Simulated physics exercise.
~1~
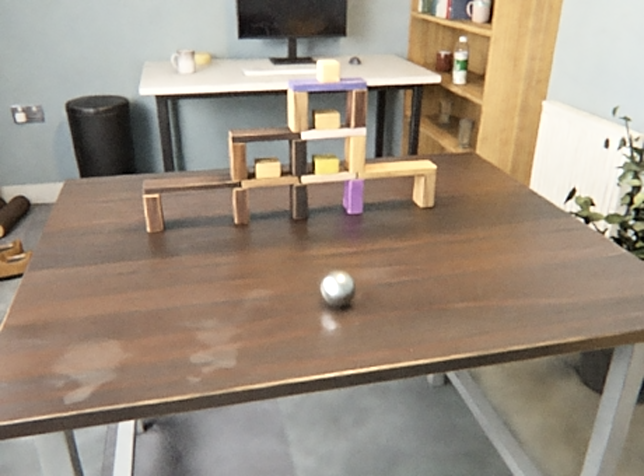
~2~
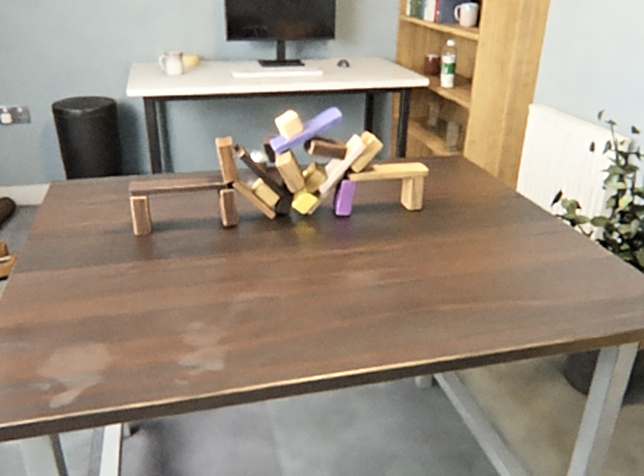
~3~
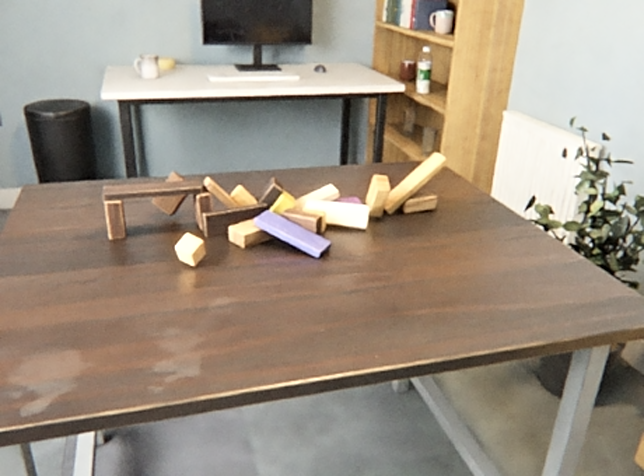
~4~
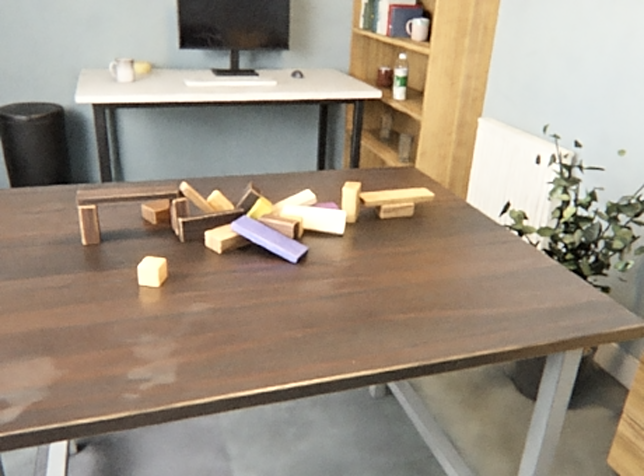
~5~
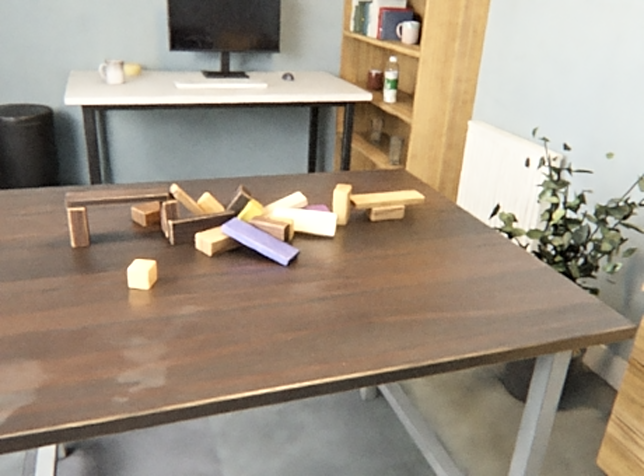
A tower of wooden blocks and planks on a dark table collapsed in the middle after a steel ball rolled toward it, leaving a jumbled heap with the blue plank slanting across the front and one small block sitting apart.
